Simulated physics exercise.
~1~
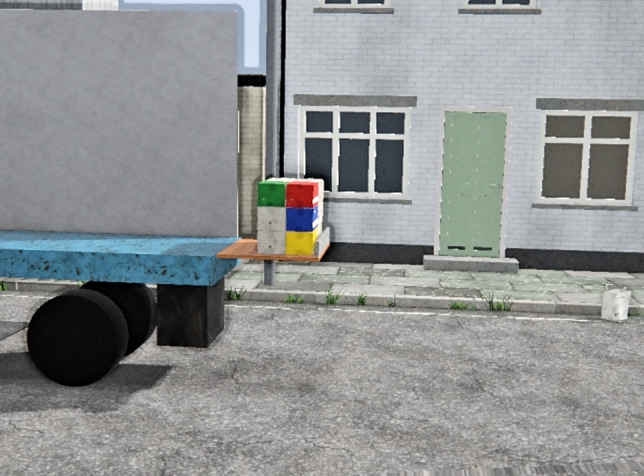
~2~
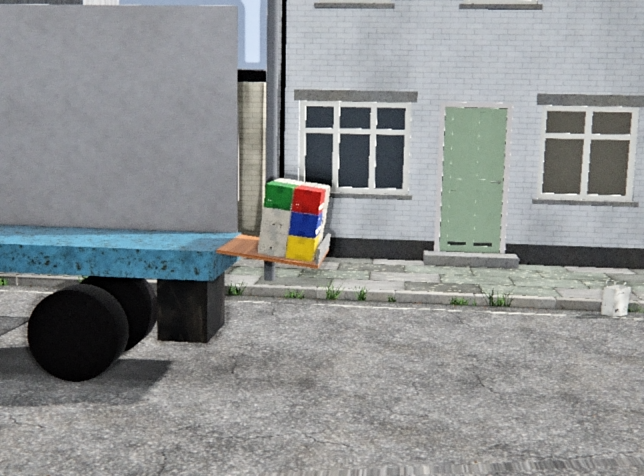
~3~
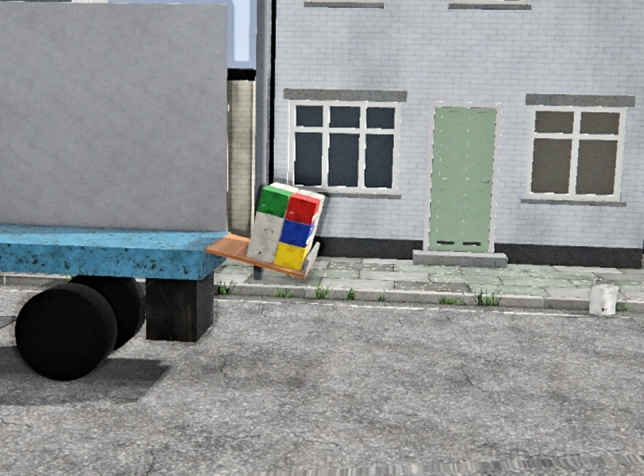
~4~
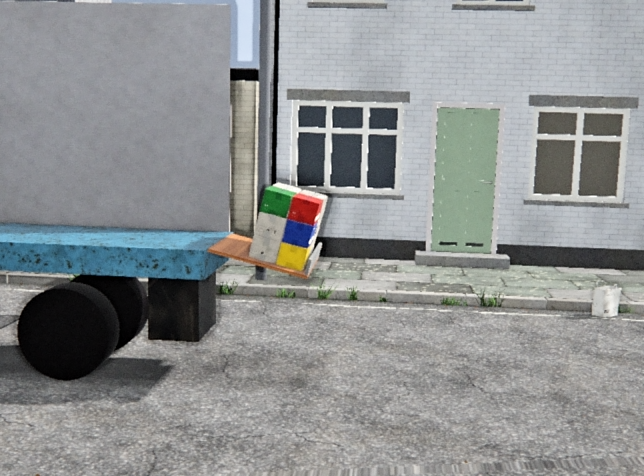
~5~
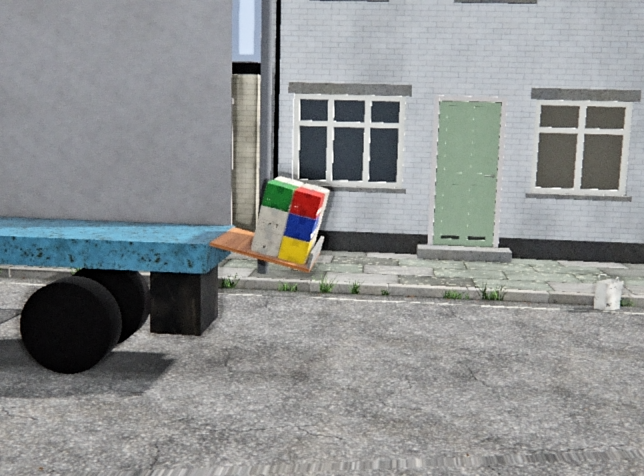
In this clip, a stack of red, green, blue, yellow and white parcels sits on the tail lift of a lorry parked on a street before a pale brick house. The platform dips down to the right, the stack tilting with it, then rests sloped with the parcels still aboard.
